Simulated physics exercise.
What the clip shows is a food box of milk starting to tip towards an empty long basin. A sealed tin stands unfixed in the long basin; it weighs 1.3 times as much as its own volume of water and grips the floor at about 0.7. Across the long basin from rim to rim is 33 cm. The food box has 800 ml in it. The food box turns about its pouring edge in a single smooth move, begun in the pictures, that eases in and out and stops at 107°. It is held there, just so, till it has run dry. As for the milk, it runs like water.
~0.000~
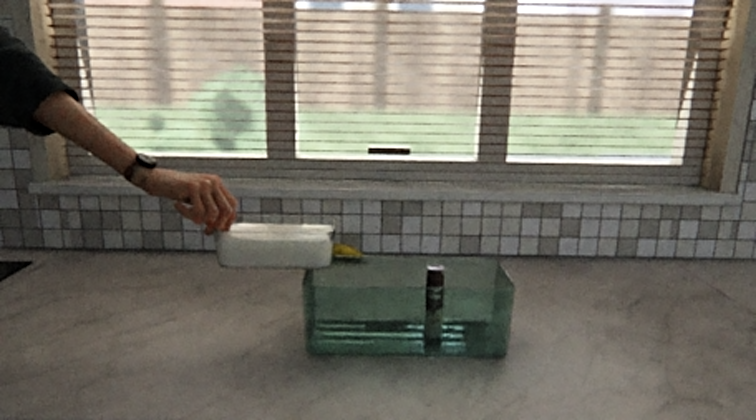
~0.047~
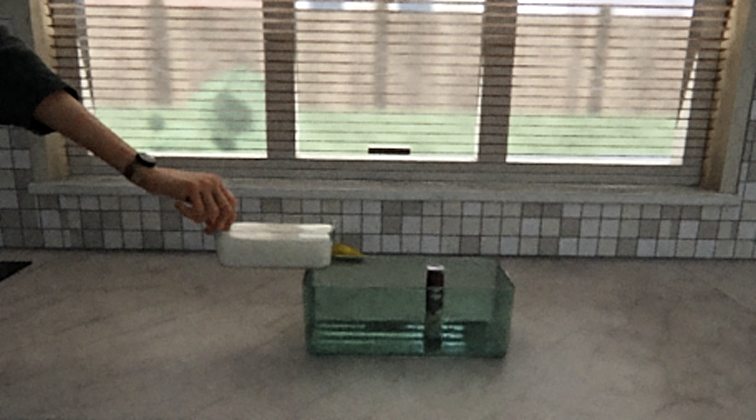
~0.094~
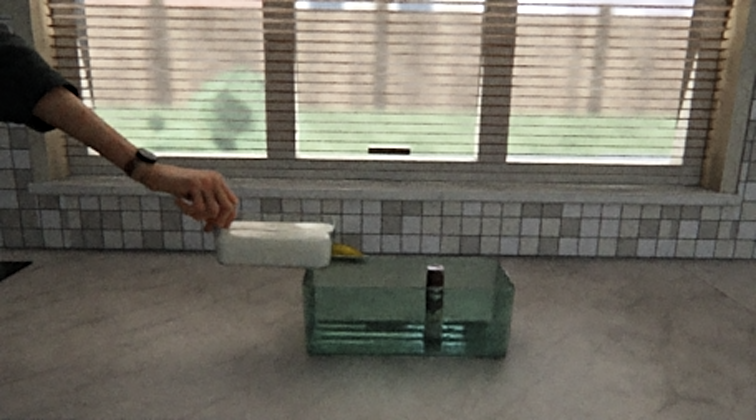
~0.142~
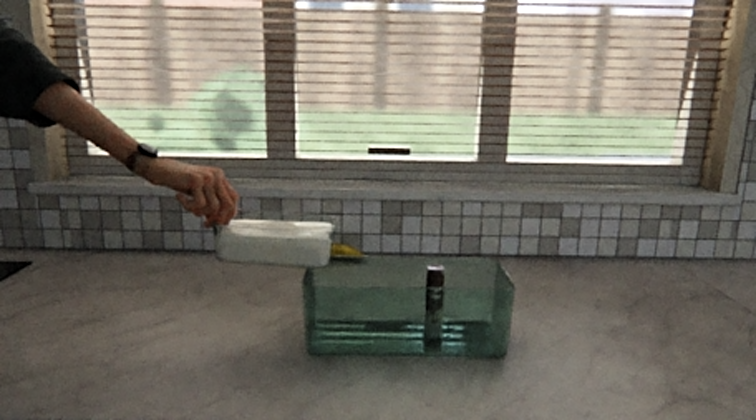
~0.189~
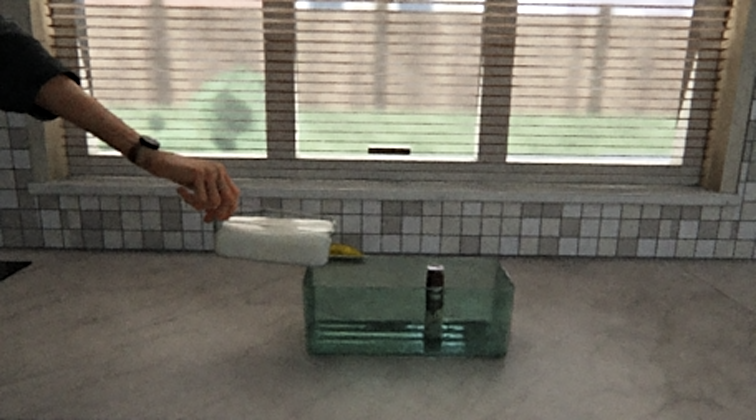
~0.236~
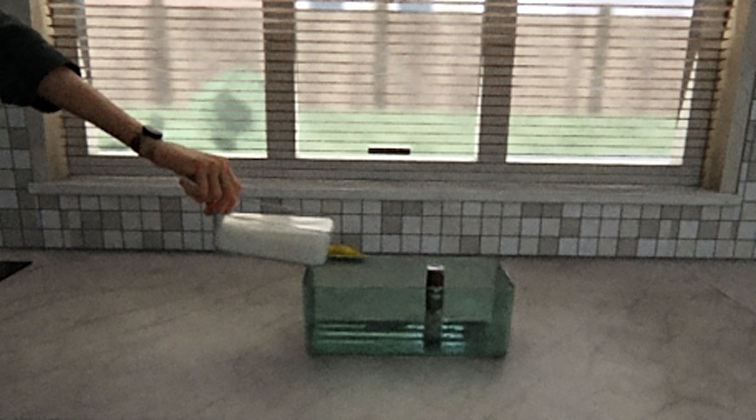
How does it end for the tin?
Upright.
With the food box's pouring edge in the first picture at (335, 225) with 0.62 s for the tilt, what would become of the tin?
Then the tin comes down.
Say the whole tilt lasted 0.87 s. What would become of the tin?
Outcome - the tin comes down.
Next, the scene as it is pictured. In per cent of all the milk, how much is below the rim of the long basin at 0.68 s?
About 20 per cent.
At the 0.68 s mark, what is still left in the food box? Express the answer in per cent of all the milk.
Remaining: Near 36 % of the total.
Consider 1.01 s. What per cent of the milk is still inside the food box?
Close to 5 in a hundred.
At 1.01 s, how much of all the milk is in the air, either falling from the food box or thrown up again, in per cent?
5 per cent or so.
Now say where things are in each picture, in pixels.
In the first picture, tilt 0°; pouring edge (334, 226); surface from (223, 230) to (333, 232); the long basin's rim runs from (307, 271) to (506, 274); the tin's top is at (436, 271).
In the second picture, tilt 0°; pouring edge (334, 226); surface from (223, 230) to (333, 232).
In the third picture, tilt 2°; pouring edge (334, 226); surface from (223, 229) to (333, 231).
In the fourth picture, tilt 3°; pouring edge (334, 226); surface from (223, 227) to (333, 230).
In the fifth picture, tilt 6°; pouring edge (334, 226); surface from (222, 224) to (333, 228).
In the sixth picture, tilt 9°; pouring edge (334, 226); surface from (222, 220) to (333, 226).
Then, 0.68 s in, the tilt is 63° and 36 per cent is still to pour; the tin stands where it began.
Then, 1.01 s in, the tilt is 99° and 5 per cent is still to pour; the tin stands where it began.
Then, 1.36 s in, the tilt is 107° and 0 per cent is still to pour; the tin stands where it began.
Then, 1.73 s in, the tilt is 107° and 0 per cent is still to pour; the tin stands where it began.
Finally, the tin stands where it began.
